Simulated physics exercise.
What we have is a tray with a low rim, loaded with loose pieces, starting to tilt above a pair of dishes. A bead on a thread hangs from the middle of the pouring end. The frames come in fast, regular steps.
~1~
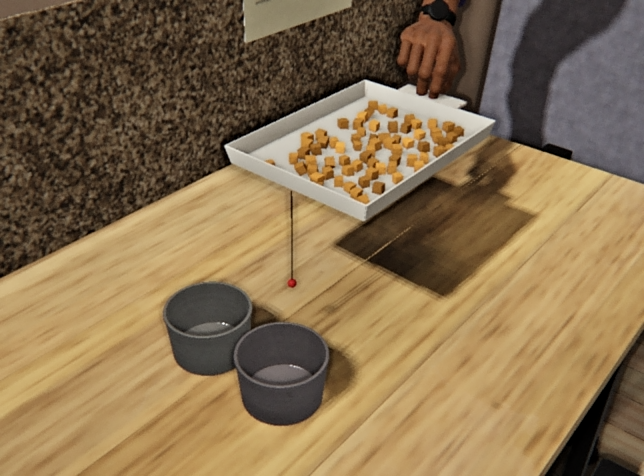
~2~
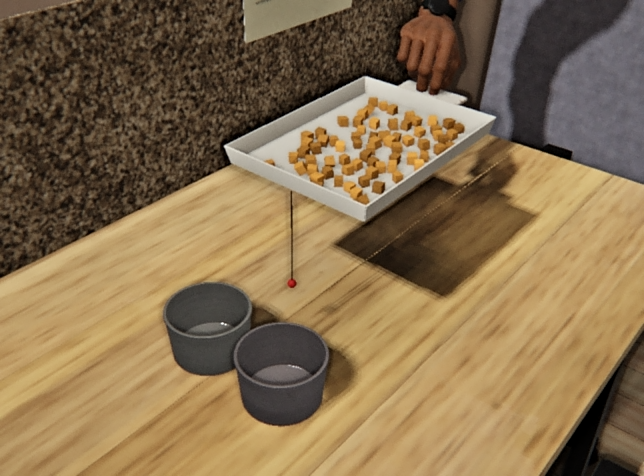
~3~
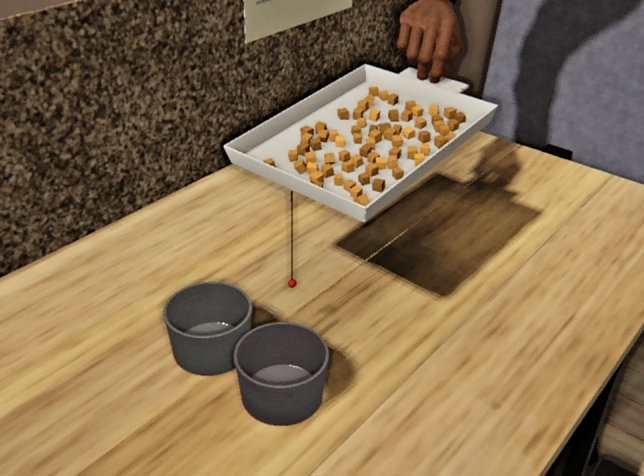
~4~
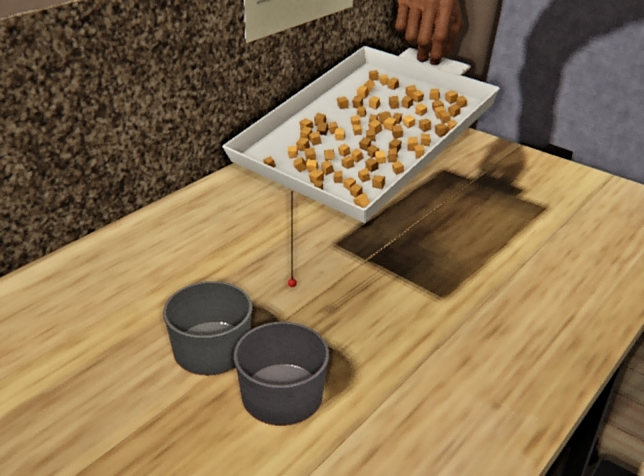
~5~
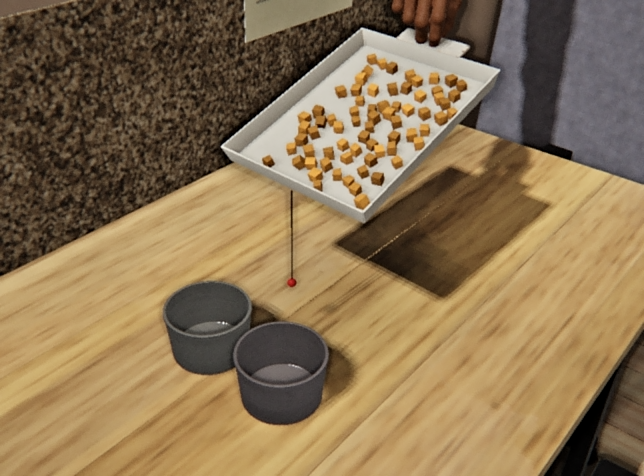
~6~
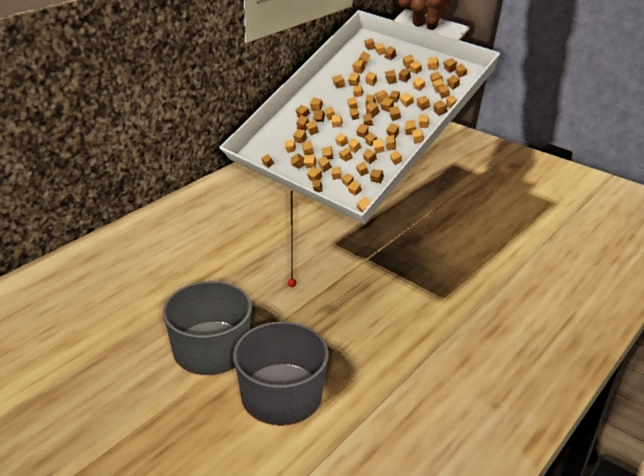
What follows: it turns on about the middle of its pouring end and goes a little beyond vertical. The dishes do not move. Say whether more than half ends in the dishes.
The two hold over half of the load.
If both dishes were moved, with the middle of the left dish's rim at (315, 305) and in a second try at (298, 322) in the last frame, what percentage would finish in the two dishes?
In turn 0 and 40 in a hundred.
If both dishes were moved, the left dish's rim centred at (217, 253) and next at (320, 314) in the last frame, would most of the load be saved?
First below a half, then the smaller part.
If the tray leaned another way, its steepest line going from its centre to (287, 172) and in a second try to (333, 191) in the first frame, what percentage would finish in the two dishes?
The first gives 50 %, the second 40 %.
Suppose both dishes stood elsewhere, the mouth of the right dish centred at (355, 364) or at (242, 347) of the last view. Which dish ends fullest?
One: The left-hand dish. Two: The right dish.
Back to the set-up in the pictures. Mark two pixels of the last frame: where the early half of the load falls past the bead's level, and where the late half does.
First near (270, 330), later near (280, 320).
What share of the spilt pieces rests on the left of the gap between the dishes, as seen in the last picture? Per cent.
Some 20 per cent.
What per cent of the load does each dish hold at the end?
Left dish near 20 in a hundred; right dish near 50.
Soon after the last picture, tray tipped steeply; all on the tray.
A little later, tray tipped past a quarter turn; most on the tray; a small part in the right dish; a stray few in the left dish; a stray few outside both; a small part in the air.
Later still, tray tipped past a quarter turn; about half in the right dish; about a quarter in the left dish; about a quarter outside both.
At rest, tray tipped past a quarter turn; about half in the right dish; about a quarter in the left dish; about a quarter outside both.
